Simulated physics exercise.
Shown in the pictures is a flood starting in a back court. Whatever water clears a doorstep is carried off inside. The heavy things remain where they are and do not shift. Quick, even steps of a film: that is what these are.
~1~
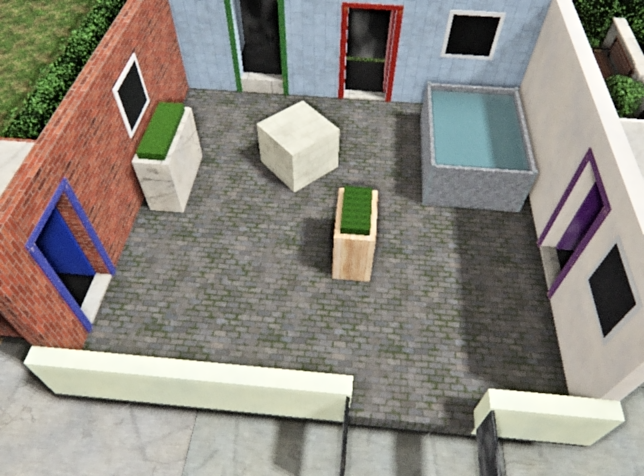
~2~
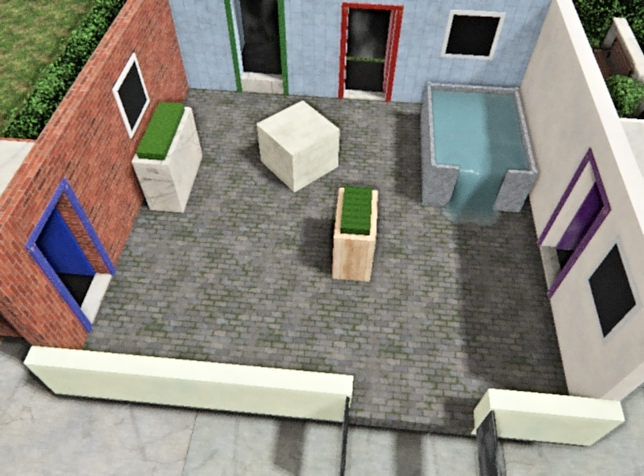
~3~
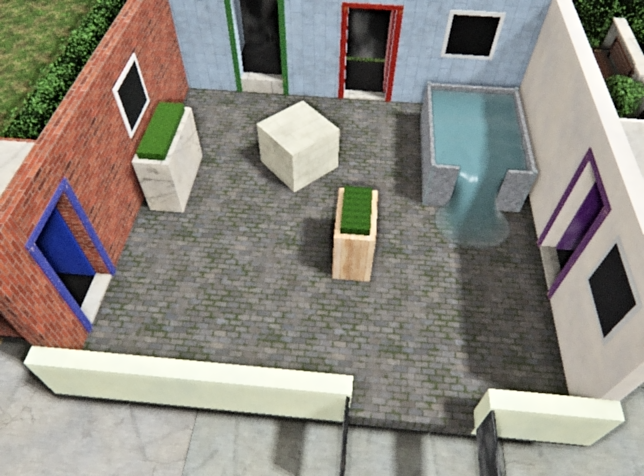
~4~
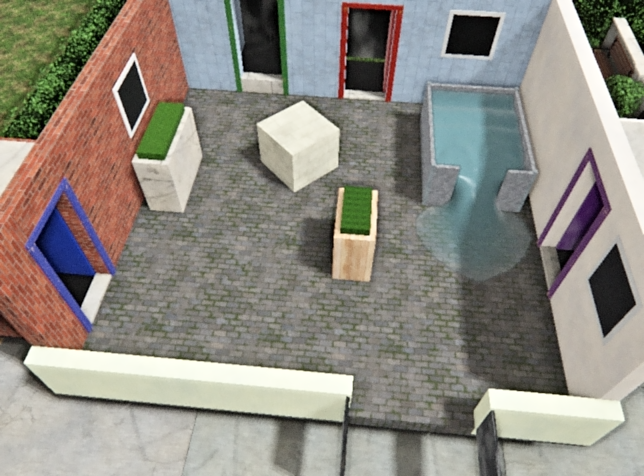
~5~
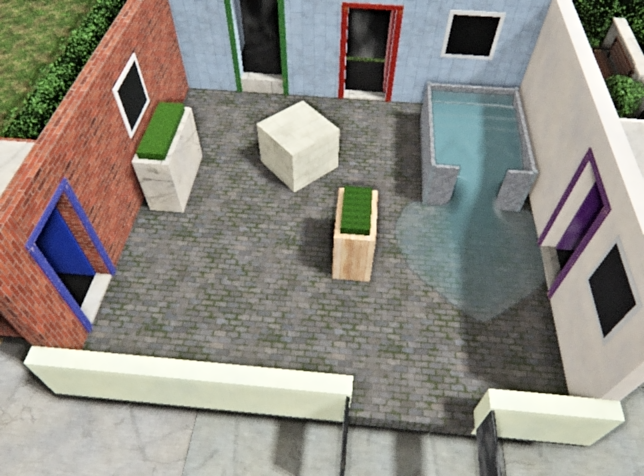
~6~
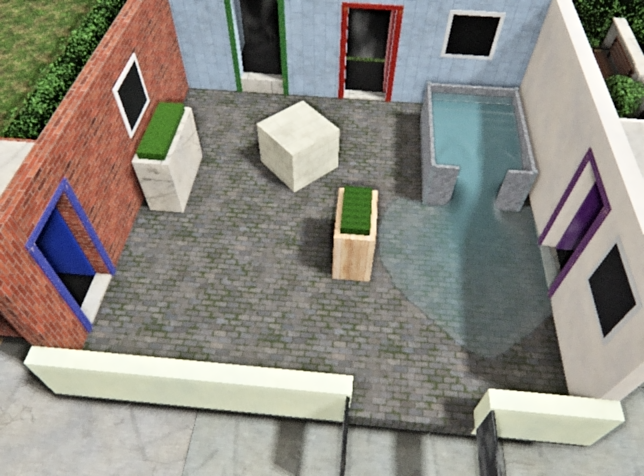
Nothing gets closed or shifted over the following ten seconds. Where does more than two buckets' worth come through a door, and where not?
Through the red door two buckets or less; through the purple door more than two buckets; through the blue door more than two buckets; through the green door two buckets or less.
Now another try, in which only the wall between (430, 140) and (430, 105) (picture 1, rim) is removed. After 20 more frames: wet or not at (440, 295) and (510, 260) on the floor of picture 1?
Taking them in turn: Untouched and untouched.
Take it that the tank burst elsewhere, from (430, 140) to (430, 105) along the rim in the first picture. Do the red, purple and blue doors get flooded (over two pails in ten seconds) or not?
The red door exceeds the mark; the purple door falls short; the blue door exceeds the mark.
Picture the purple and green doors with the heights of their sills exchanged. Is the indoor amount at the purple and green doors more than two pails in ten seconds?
Reading: Purple door falls below the limit, green door falls below the limit.
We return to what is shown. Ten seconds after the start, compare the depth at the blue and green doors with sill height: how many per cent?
Approx. 170 % followed by 0 %.
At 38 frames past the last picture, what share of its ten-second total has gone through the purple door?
Estimate: Roughly 100 %.
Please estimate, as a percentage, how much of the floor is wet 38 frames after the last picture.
That works out at 50 %.
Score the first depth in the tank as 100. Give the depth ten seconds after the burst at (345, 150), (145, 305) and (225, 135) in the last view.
0, 10, 2 %.
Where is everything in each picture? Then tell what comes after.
Still water in the tank at (477, 128), in the first picture.
The front is at (447, 215), out from the gap at (475, 194), in the second picture.
The front is at (463, 243), out from the gap at (474, 195), in the third picture.
Water pours out at (474, 195) and has run to (474, 276), in the fourth picture.
Water pours out at (474, 195) and has run to (478, 315), in the fifth picture.
Water pours out at (474, 194) and has run to (477, 350), in the sixth picture.
A moment on, water covers 30 % of the floor; the red door not reached, the purple door over two buckets in, the blue door not reached, the green door not reached.
Next, water covers 30 % of the floor; the red door not reached, the purple door over two buckets in, the blue door not reached, the green door not reached.
Then, water covers 40 % of the floor; the red door not reached, the purple door far over two buckets in, the blue door not reached, the green door not reached.
Later, water covers 50 % of the floor; the red door not reached, the purple door far over two buckets in, the blue door over two buckets in, the green door not reached.
In the end, water covers 70 % of the floor; the red door not reached, the purple door far over two buckets in, the blue door over two buckets in, the green door not reached.
